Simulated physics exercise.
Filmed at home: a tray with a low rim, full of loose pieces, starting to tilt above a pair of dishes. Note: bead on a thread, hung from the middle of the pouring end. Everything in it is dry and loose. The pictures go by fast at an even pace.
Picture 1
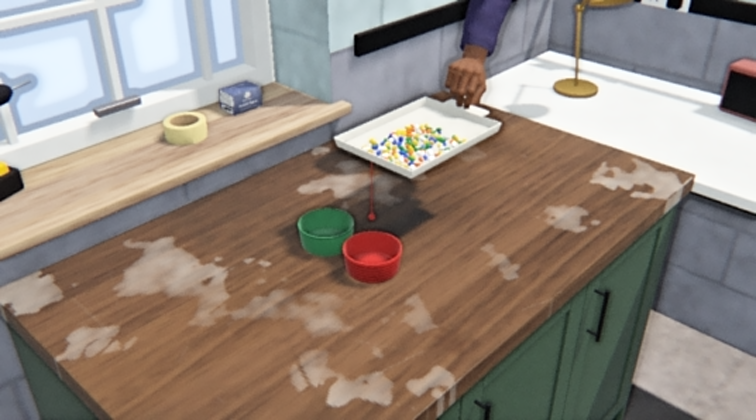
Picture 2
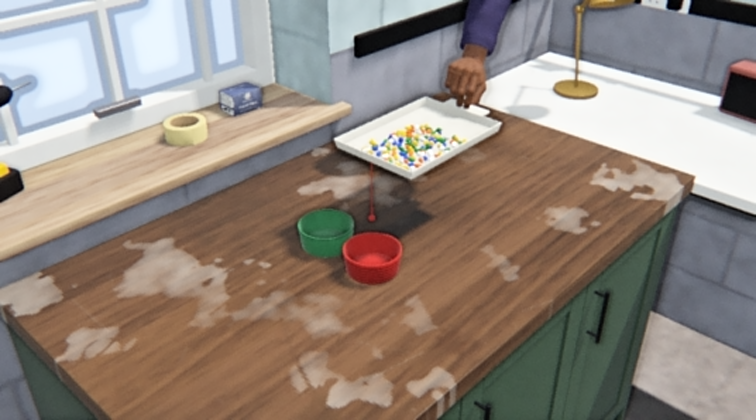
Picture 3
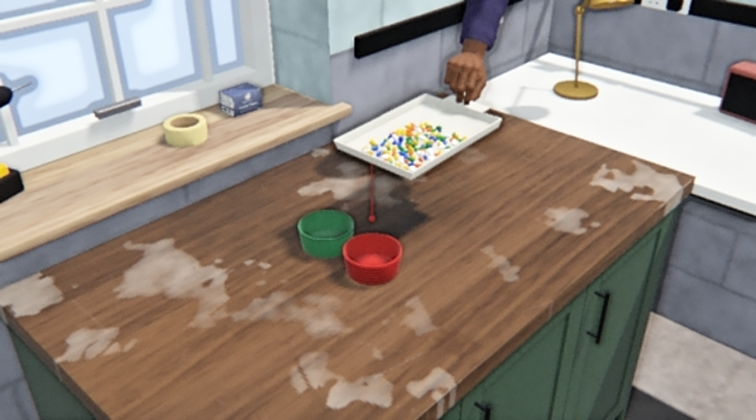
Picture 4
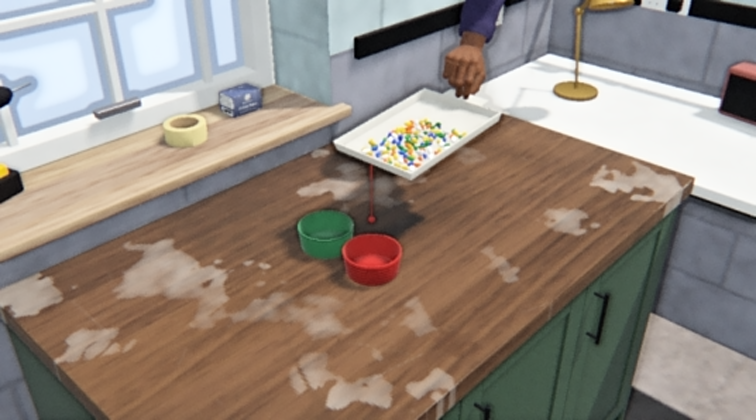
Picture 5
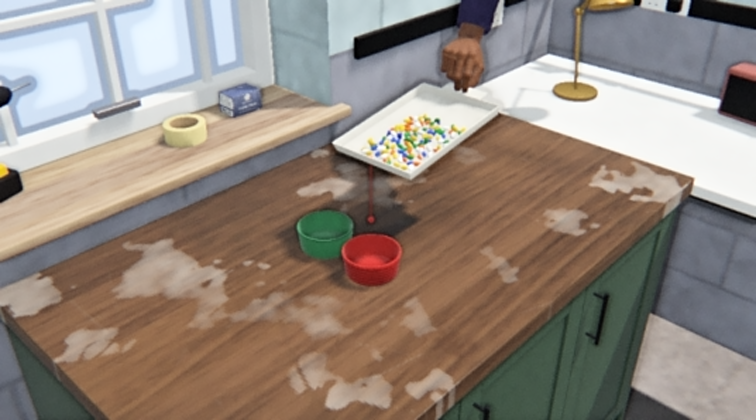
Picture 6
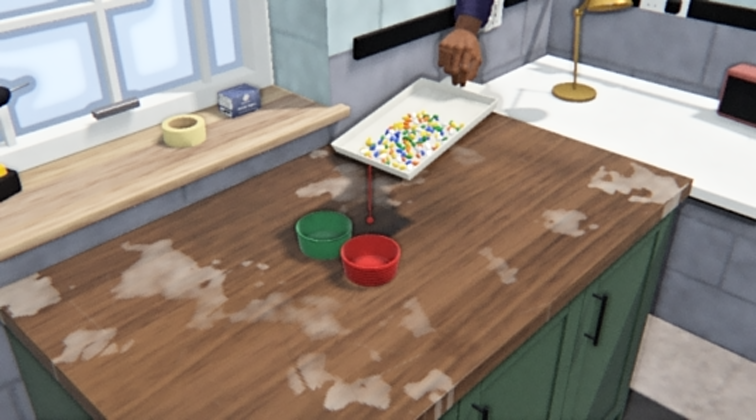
To begin with, a hand holds a white tray of colourful jelly beans level above a wooden worktop, a red bead hanging on a thread below, near a green dish and a red dish. The tray then tilts slightly, its near left corner dipping lowest, while the dishes stay put.
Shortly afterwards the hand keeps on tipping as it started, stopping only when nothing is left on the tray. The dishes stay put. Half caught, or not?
So the dishes get the majority of the load, I reckon.
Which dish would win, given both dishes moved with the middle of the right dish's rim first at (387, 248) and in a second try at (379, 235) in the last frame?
The dish at left, then the dish at left.
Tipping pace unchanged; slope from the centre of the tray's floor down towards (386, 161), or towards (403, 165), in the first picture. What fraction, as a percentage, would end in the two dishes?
So it's 80 percent with the first slope and 70 percent with the other.
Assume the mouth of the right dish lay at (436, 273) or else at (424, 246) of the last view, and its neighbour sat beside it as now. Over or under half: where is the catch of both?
Well, a minority share the first time and a minority share the next.
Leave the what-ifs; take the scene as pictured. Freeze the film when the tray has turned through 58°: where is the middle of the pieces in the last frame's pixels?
In the last view, the load is centred close to (377, 142).
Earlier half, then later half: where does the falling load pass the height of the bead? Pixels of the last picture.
Early half: (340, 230); late half: (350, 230).
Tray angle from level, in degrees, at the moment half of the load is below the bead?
It is at around 110 degrees by then.
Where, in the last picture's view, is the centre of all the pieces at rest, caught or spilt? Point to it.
The centre settles at about (332, 251).
Soon after the last picture, tray tipped steeply; all on the tray.
A little later, tray tipped right over; nearly all on the tray; a stray few in the left dish.
Later still, tray tipped past a quarter turn; about a third in the right dish; about half in the left dish; about a quarter outside both.
At rest, tray tipped past a quarter turn; about a third in the right dish; about half in the left dish; about a quarter outside both.
